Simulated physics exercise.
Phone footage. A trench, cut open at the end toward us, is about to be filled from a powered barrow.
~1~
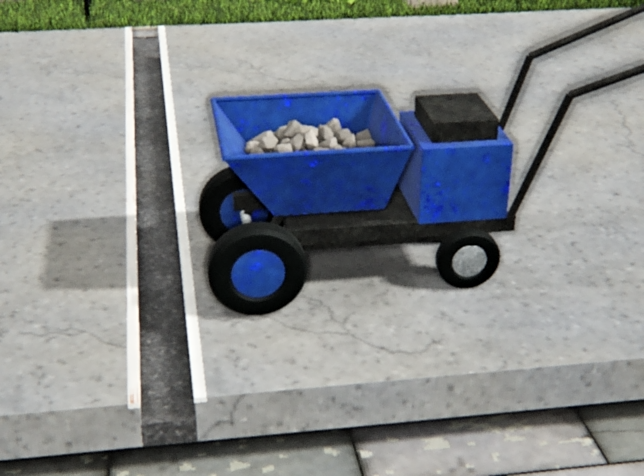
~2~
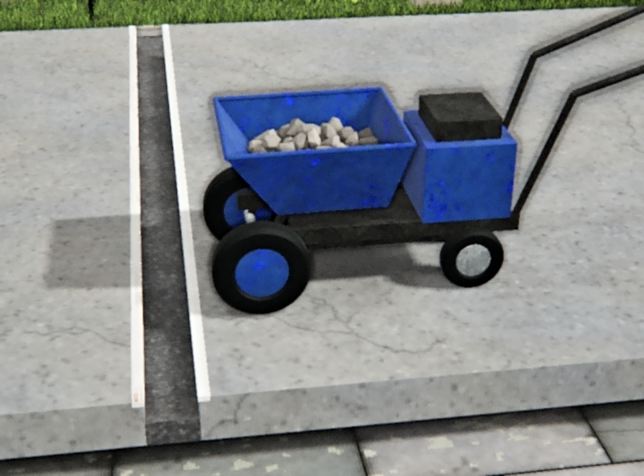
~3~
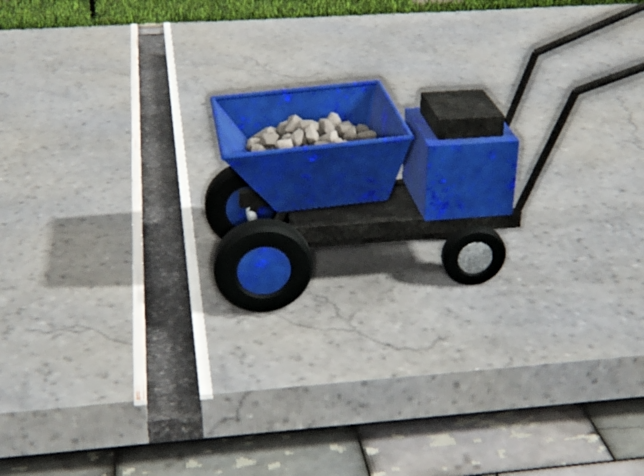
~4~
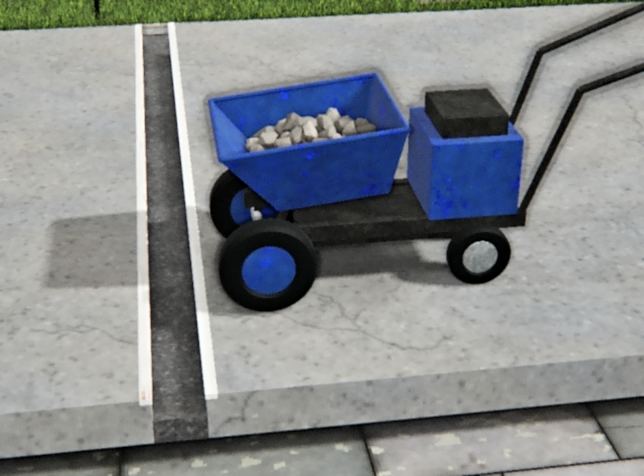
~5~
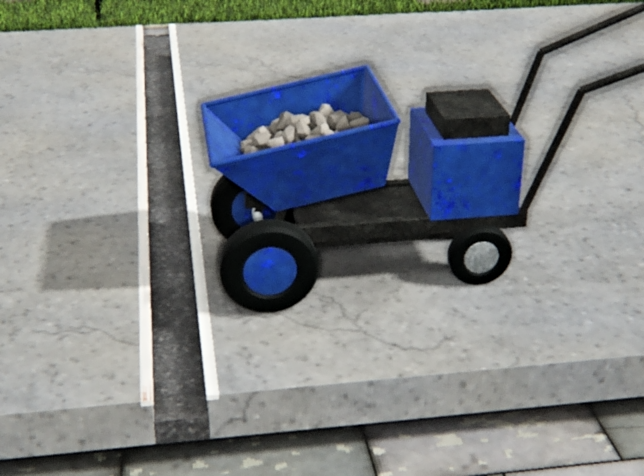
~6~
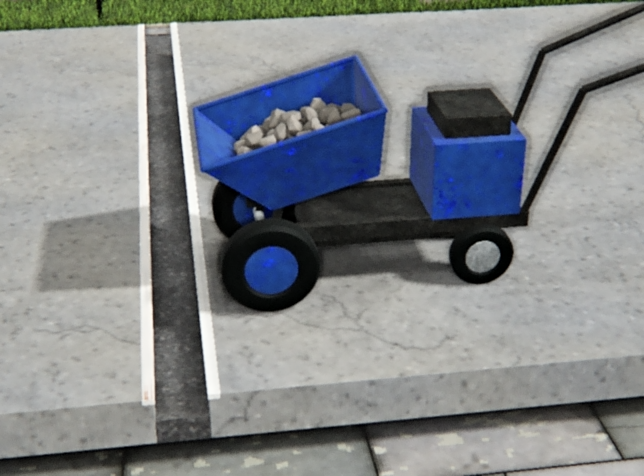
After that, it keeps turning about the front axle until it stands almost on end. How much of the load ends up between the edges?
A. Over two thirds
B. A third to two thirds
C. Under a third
The answer is C.
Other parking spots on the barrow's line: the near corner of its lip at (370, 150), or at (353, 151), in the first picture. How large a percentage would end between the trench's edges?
Roughly 30 per cent first, then roughly 50 per cent.
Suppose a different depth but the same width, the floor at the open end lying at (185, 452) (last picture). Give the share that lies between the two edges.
About 10 per cent.
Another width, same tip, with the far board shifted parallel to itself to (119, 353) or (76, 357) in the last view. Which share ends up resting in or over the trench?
Roughly 30 per cent, and 90 per cent.
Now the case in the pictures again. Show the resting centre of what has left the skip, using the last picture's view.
Close to (90, 279) in the last picture.
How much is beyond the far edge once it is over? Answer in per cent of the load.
90 percent.
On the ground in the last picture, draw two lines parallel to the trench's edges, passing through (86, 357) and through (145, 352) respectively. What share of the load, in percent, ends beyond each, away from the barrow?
Result, first then second: 50 %, 90 %.
Just after the last frame, skip tipped well over; every one in the skip.
A moment on, skip tipped steeply; almost all in the skip; about a tenth beyond it; just a few falling.
Further on, skip tipped right over; roughly a quarter in the skip; the larger part beyond it.
When it is over, skip tipped right over; about a tenth in or heaped over the trench; almost all beyond it.
